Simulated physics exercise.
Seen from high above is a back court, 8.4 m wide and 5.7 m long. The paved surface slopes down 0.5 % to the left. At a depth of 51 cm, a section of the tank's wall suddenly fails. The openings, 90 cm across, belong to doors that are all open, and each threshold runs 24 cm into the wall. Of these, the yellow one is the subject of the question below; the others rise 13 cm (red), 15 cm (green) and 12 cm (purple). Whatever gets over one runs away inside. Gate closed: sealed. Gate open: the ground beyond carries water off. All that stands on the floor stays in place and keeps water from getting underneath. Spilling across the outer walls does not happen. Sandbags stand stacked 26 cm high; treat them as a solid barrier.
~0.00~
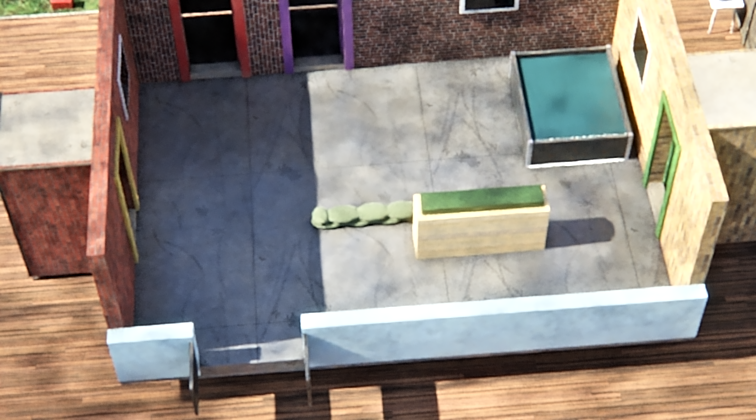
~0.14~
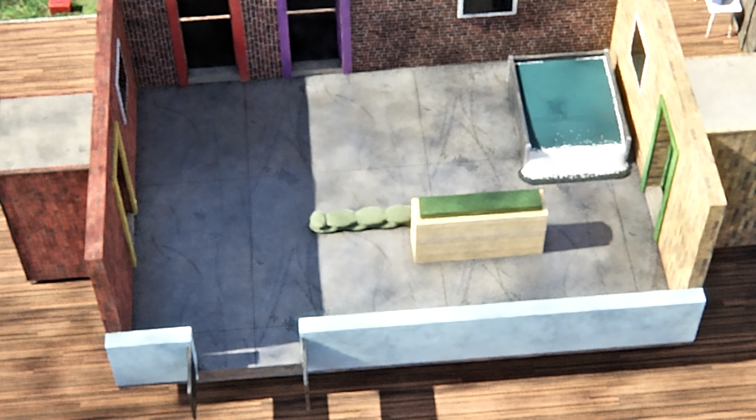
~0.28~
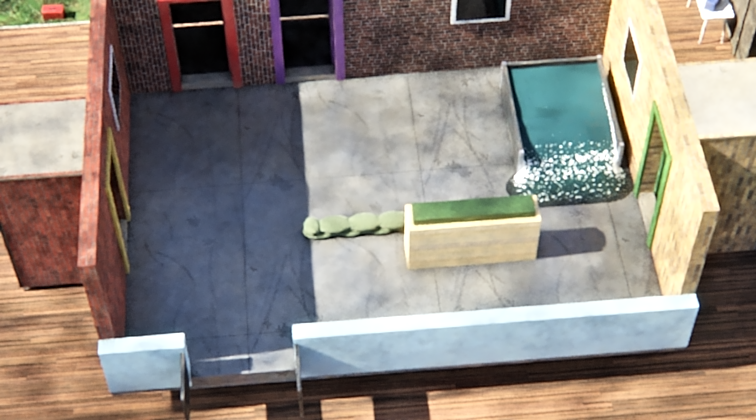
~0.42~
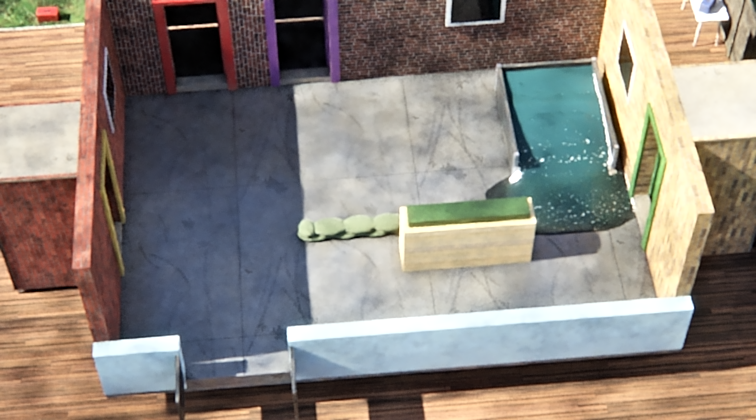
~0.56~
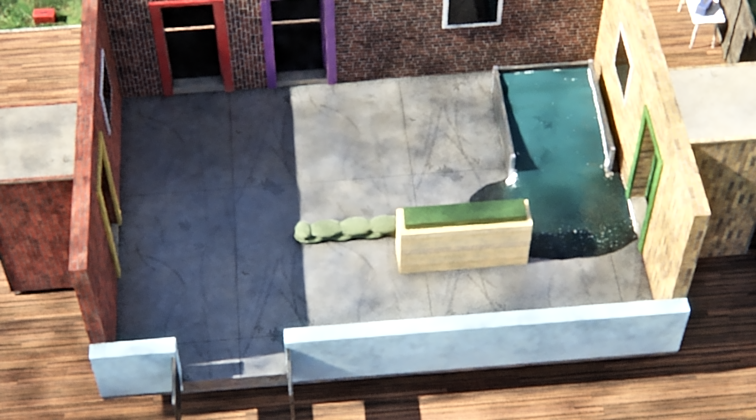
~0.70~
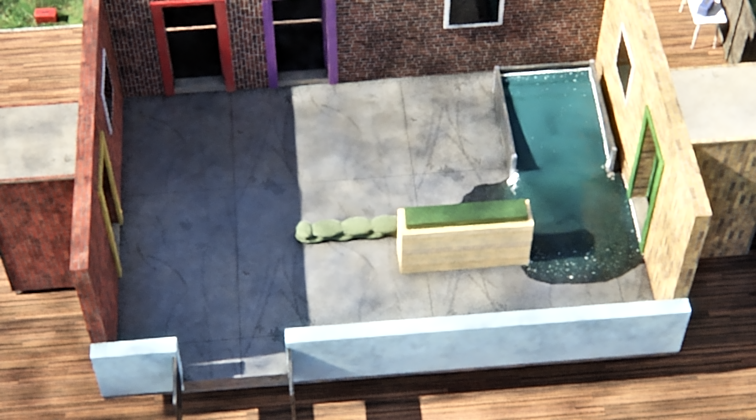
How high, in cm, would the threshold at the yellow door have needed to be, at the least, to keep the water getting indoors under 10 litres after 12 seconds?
About 7.5 cm.
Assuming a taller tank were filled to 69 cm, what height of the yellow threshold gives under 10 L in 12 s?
You'd need a step of close to 11.5 cm.
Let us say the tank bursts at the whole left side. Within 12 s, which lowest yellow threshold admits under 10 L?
Then it needs around 12.5 cm.
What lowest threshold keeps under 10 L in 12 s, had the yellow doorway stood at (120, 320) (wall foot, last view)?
Something near 11.0 cm.
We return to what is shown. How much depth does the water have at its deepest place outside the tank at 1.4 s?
Around 28 centimetres.
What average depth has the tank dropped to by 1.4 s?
It averages close to 27 centimetres.
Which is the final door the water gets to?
That would be the red door.
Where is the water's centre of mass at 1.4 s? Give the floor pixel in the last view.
The water is centred around (561, 182) in the last picture's pixels.
After 1.4 s water covers 15 % of the floor, deepest (28 cm) near (645, 331); it has not reached the yellow door.
After 3.0 s water covers 30 % of the floor, deepest (28 cm) near (645, 331); it has not reached the yellow door.
After 12.0 s water covers 85 % of the floor, deepest (10 cm) near (155, 99); 5 cm at the yellow door, 11 litres in over its 7 cm threshold.
At the yellow door as built, the water arrived by 5.8 s and peaked near 11 cm at 6.2 s.
With a threshold of 6.5 cm, 14 litres would have come in within the 12 s; with 9 cm, 4 litres. So under 10 litres takes about 7.5 cm.
